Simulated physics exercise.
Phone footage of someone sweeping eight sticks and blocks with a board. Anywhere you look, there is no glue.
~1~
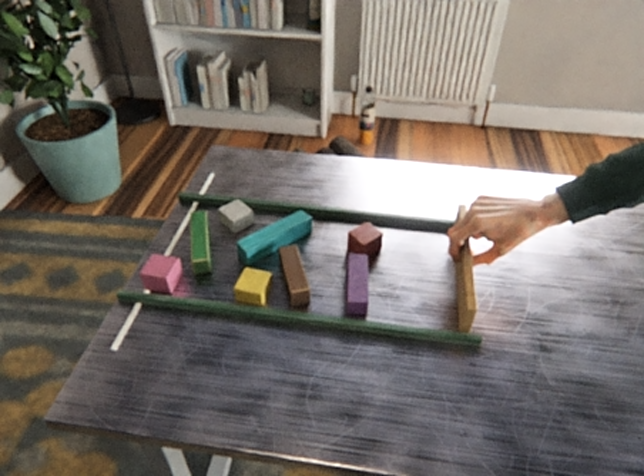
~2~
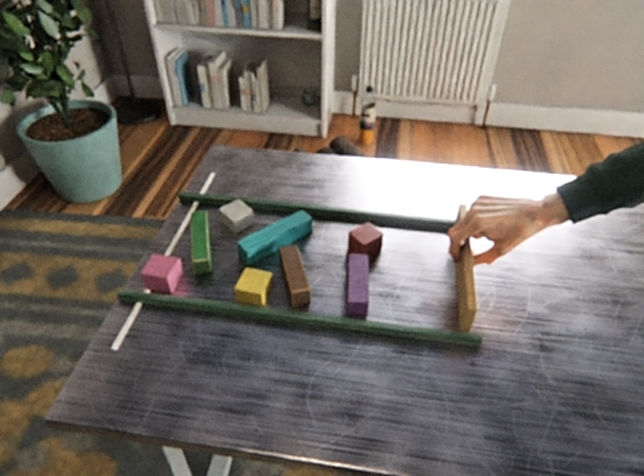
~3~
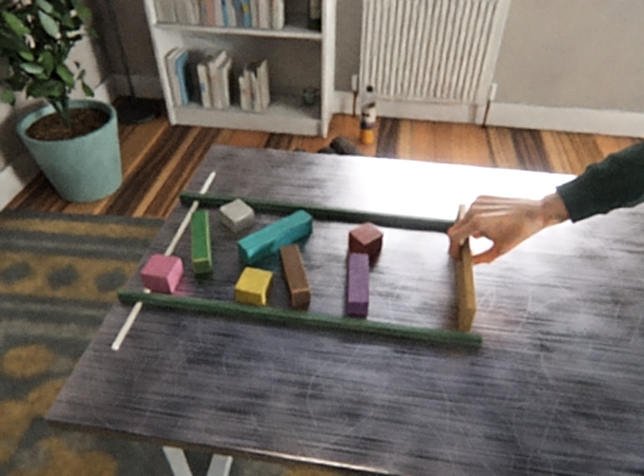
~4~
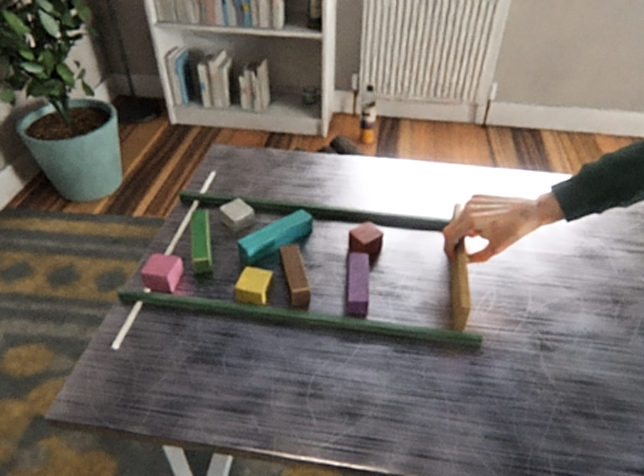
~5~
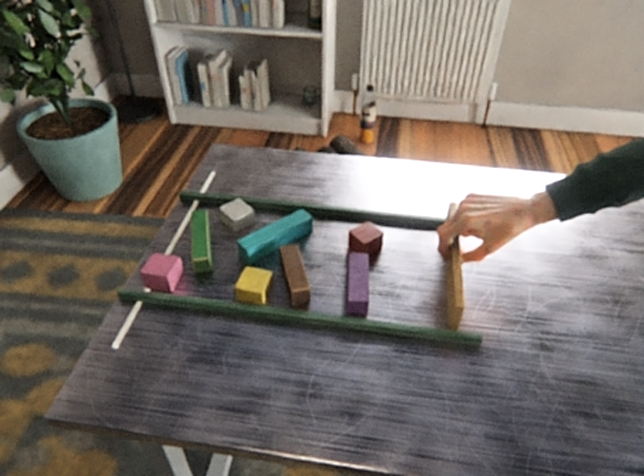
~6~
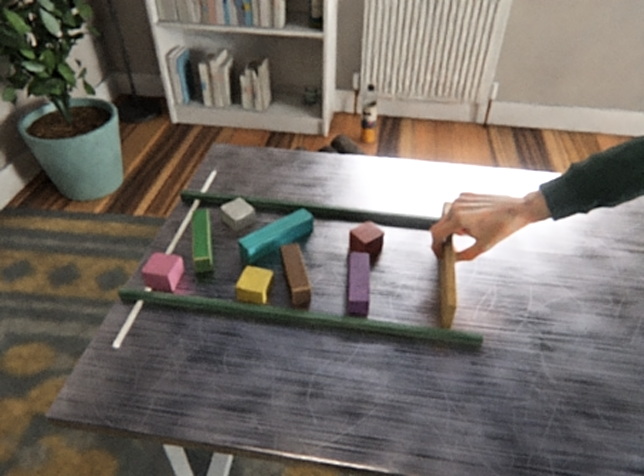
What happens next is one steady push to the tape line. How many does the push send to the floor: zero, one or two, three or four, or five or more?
Lost: Five or more.
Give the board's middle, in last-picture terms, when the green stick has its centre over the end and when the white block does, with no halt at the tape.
Points: About (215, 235) and about (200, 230).
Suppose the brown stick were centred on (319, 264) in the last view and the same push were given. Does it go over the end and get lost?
It simply slips off.
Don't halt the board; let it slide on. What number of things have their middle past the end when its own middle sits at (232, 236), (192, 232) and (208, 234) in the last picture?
Going through the three positions, you'd get 0, 4 and 2.
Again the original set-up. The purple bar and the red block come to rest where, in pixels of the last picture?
About (152, 257), and about (167, 225).
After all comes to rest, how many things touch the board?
Number: 2.
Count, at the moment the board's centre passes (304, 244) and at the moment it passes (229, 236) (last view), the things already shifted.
Counts: 5, 8.
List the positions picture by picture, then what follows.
The first frame shows pink block (162, 274); green stick (200, 241); white block (236, 216); board (463, 264); tape (172, 245).
The second frame shows green stick (201, 241); red block (366, 240).
The third frame shows white block (237, 216); board (463, 263).
The fourth frame shows pink block (163, 273); yellow block (254, 285).
The fifth frame shows green stick (201, 240); turquoise stick (276, 236).
The sixth frame shows pink block (163, 272); green stick (202, 239); white block (238, 214); board (447, 261); tape (174, 243).
Soon after, none off yet; pink block at rest near (163, 272); green stick at rest near (202, 239); white block at rest near (238, 214).
Then, none off yet; pink block moved about its own width near (123, 268); green stick moved about its own width near (156, 234); white block moved well along near (188, 206).
At rest, the number that fall off is five or more; fallen, brown stick, turquoise stick, yellow block, white block, green stick and pink block.
